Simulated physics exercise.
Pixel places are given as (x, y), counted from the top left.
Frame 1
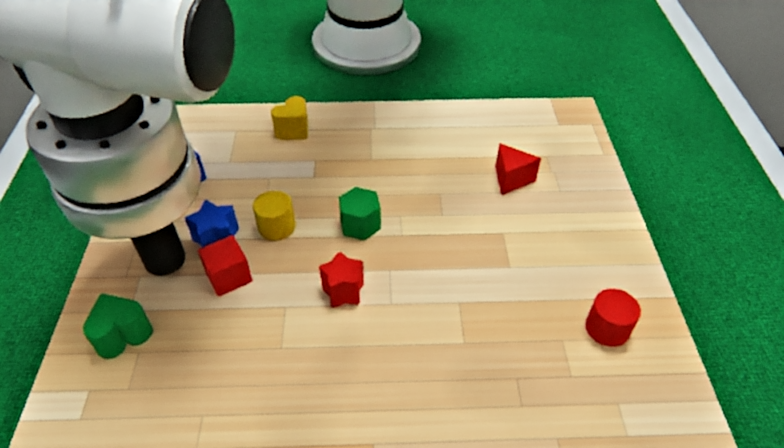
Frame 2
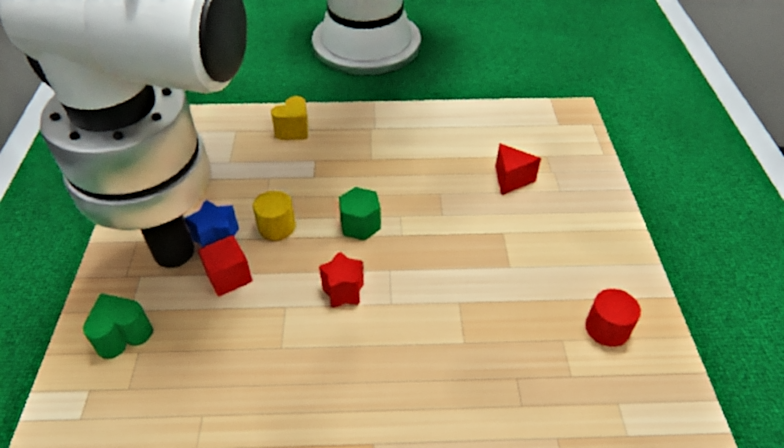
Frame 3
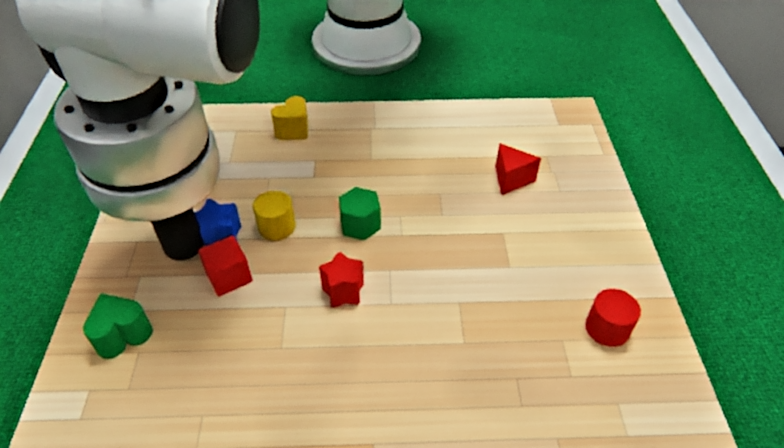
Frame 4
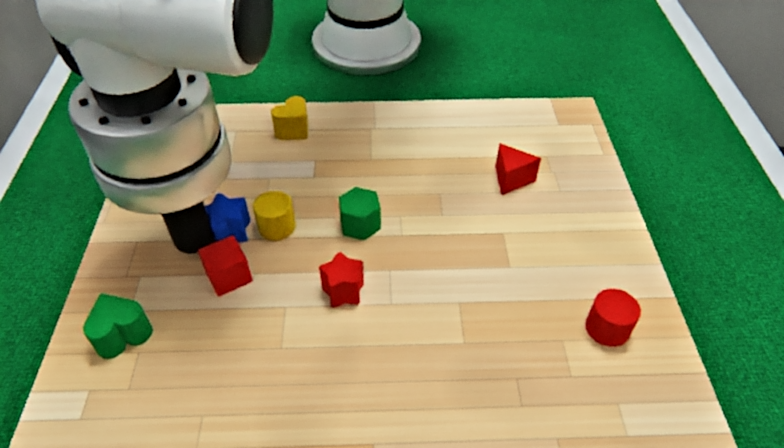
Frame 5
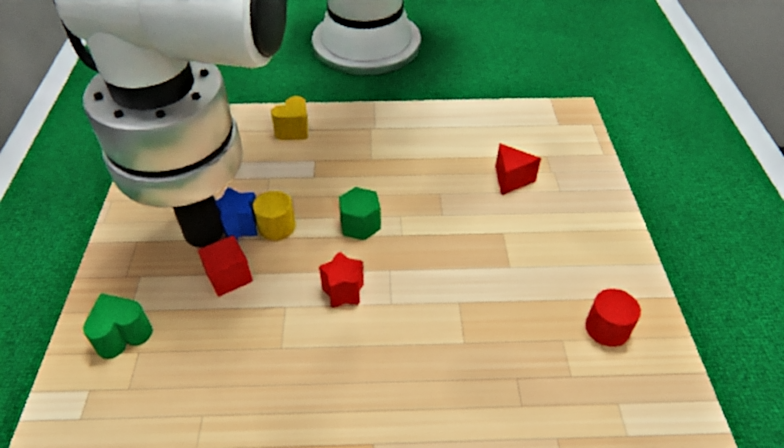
A white and silver robot arm with a black rod reaches over the left of a light wooden board on green flooring, seen from a fixed, raised view. A blue star, red cube, yellow cylinder and green hexagon sit near it, with two hearts, a red star, triangle and cylinder spread around. The rod slides slightly right and away, pushing the blue star up beside the yellow cylinder.
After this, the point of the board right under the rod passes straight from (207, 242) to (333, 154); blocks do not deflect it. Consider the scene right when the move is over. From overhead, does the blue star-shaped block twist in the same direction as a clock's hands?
Going by the path, yes.
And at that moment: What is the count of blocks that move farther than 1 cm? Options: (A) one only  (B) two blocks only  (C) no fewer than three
The one that fits is B, two blocks only.
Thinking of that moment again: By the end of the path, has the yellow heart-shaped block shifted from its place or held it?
It is not moved.
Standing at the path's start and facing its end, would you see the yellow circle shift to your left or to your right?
Moves right.
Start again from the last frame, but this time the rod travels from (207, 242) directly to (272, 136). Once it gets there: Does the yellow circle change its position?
The answer is yes.
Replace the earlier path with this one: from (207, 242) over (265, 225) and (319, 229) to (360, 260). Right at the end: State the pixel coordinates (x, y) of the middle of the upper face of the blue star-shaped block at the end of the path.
The middle of its upper face should be somewhere near (330, 181).
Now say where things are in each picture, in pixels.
Tip of the rod at (166, 261), middles of tops, red square piece at (222, 254), blue star-shaped block at (210, 216), yellow circle at (272, 203), yellow heart-shaped block at (291, 107), in the first frame.
Rod at (175, 254), nothing pushed, in the second frame.
Rod at (184, 247), blue star-shaped block at (213, 214), in the third frame.
Rod at (194, 240), blue star-shaped block at (223, 208), in the fourth frame.
Rod at (205, 234), red square piece at (222, 254), blue star-shaped block at (233, 202), yellow circle at (272, 203), yellow heart-shaped block at (291, 107), in the fifth frame.
On the path given first. One third of the way, rod at (251, 202); blue star-shaped block at (281, 173); yellow circle at (314, 190).
Two thirds of the way, rod at (294, 172); blue star-shaped block at (323, 147); yellow circle at (315, 189).
At the end, rod at (332, 146); red square piece unmoved; blue star-shaped block at (363, 125), turned 25° clockwise; yellow circle at (315, 189); yellow heart-shaped block unmoved.
